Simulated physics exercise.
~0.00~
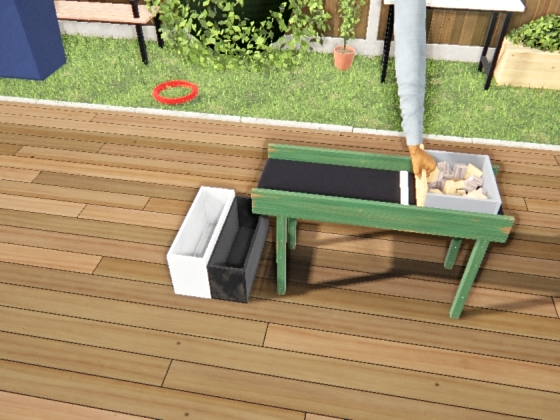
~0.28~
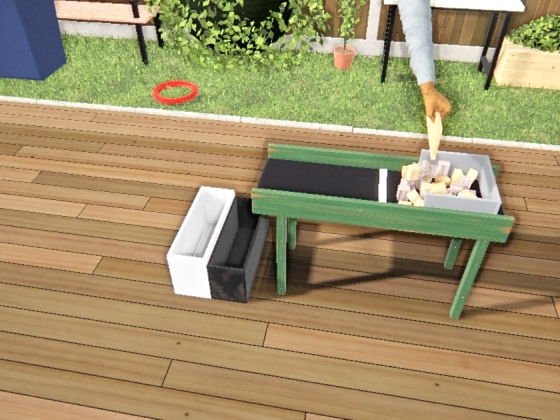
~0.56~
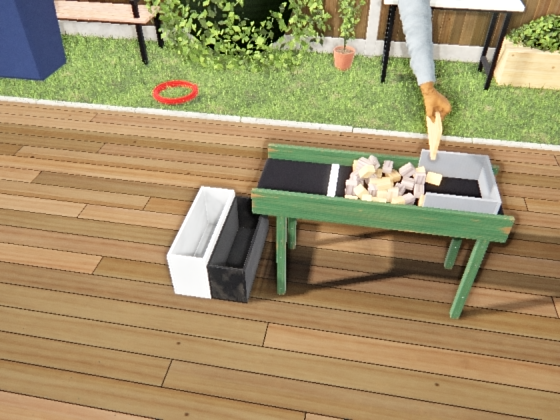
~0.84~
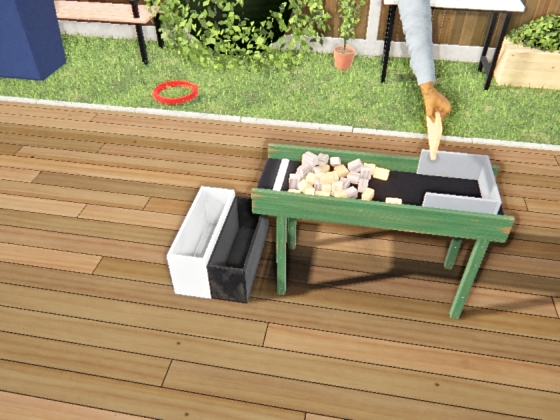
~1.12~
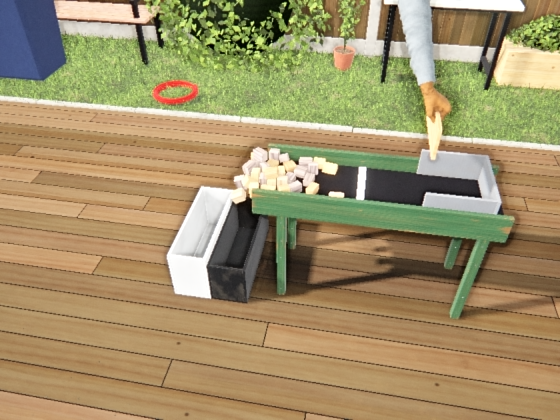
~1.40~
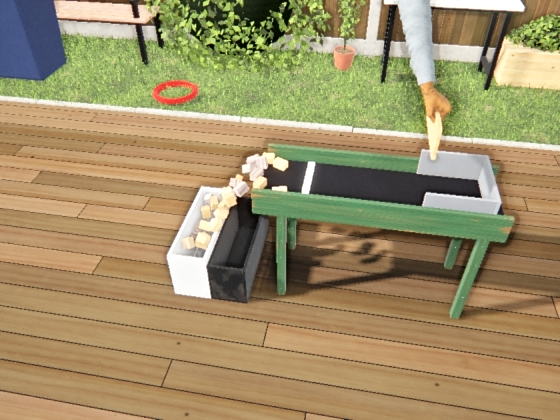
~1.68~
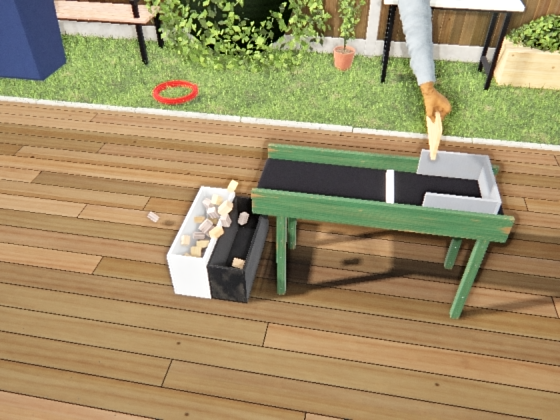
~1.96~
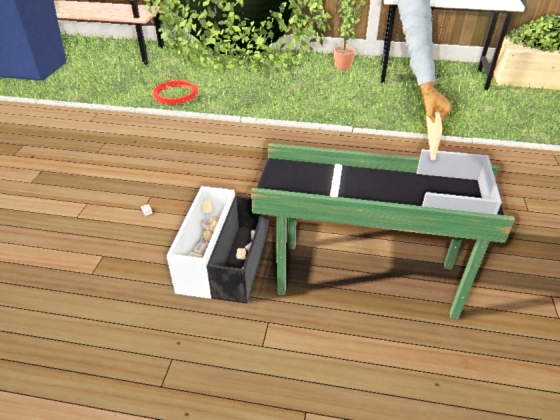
On a wooden deck beside a strip of lawn, a green-framed conveyor stands with a grey pen of pale wooden blocks at its right end, and a black tub and a white box below its left end. A hand reaching down from above lifts the gate at the pen and holds it up. The black belt carries the loose heap left, its white stripe moving along too. The blocks reach the left end and tumble off in a cluster. Most drop into the white box, a few land in the black tub, and one comes to rest on the deck beyond the box.
